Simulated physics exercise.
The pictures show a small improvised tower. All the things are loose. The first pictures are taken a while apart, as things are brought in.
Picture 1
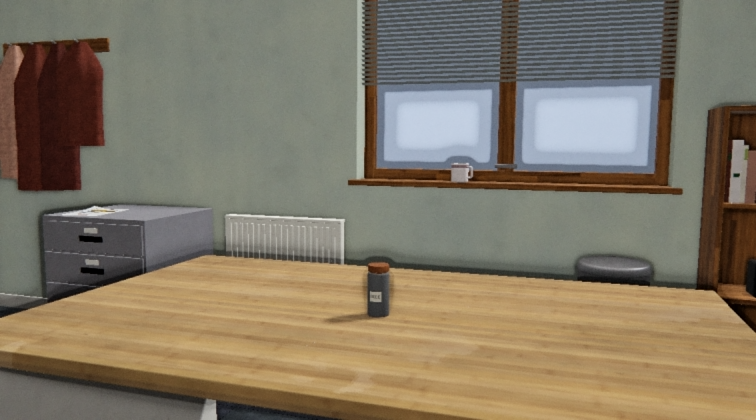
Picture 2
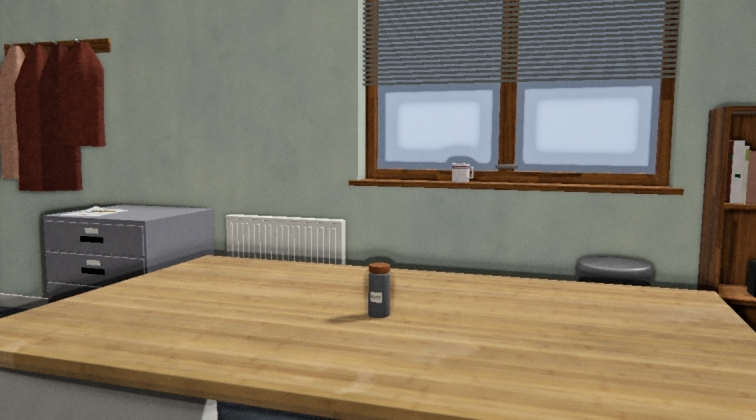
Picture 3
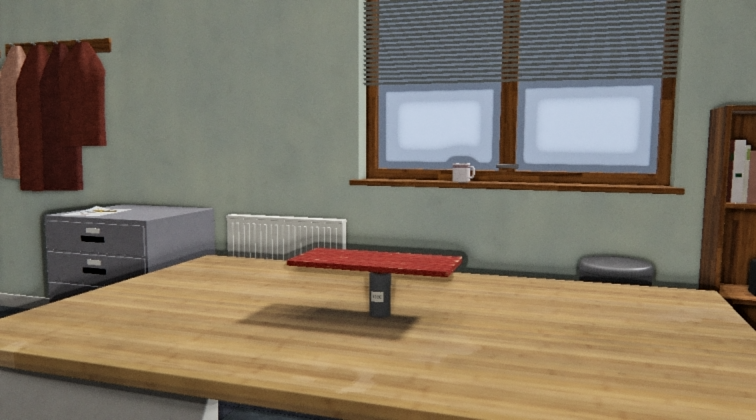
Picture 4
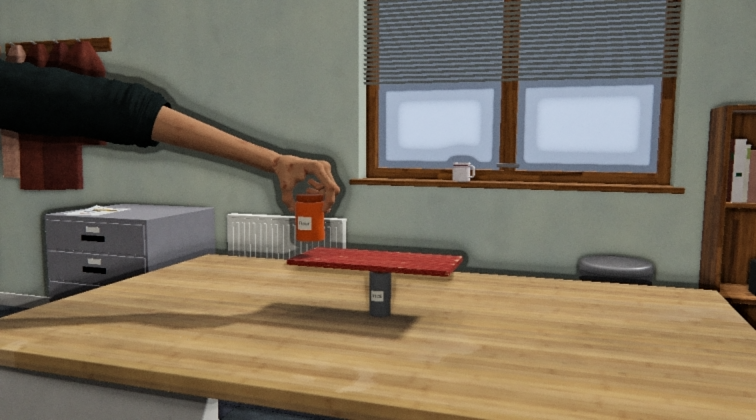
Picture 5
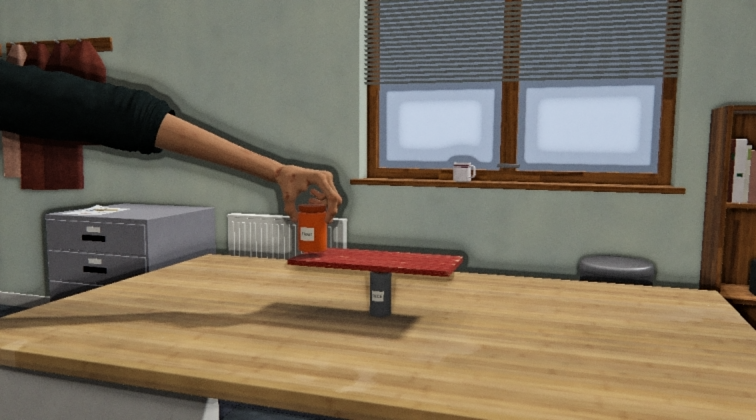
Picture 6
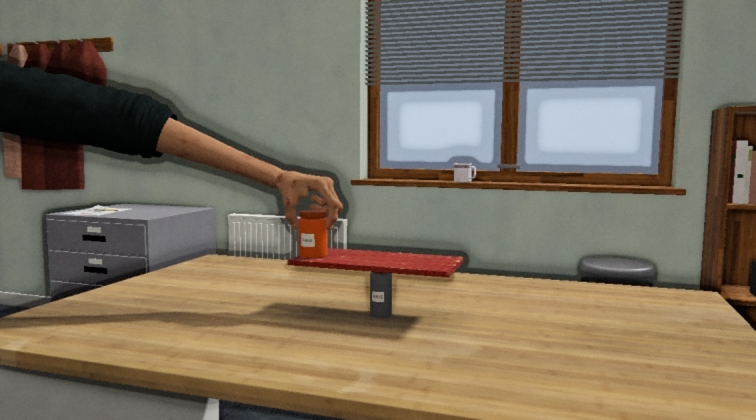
On a wooden table, a red board tops a grey shaker and a hand lowers an orange jar onto its left end.
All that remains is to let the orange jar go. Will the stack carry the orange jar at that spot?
As it turns out, it comes apart.
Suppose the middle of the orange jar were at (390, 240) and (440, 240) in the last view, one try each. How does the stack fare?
In the first case it keeps its balance; in the second case it comes apart.
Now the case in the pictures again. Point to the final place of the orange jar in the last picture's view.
Near (269, 291).
Then, 0.30 s past the last view, orange jar now fallen; red board rocked 34° from its first pose.
Then, 0.40 s past the last view, red board rocked 46° from its first pose.
Then, 0.60 s past the last view, red board rocked 34° from its first pose.
Then, 1.20 s past the last view, red board rocked 31° from its first pose.
Finally, fallen, orange jar; moved from the start, red board; grey shaker still in place. Final places as the last picture's camera would see them, orange jar near (268, 291). The stack gives way.
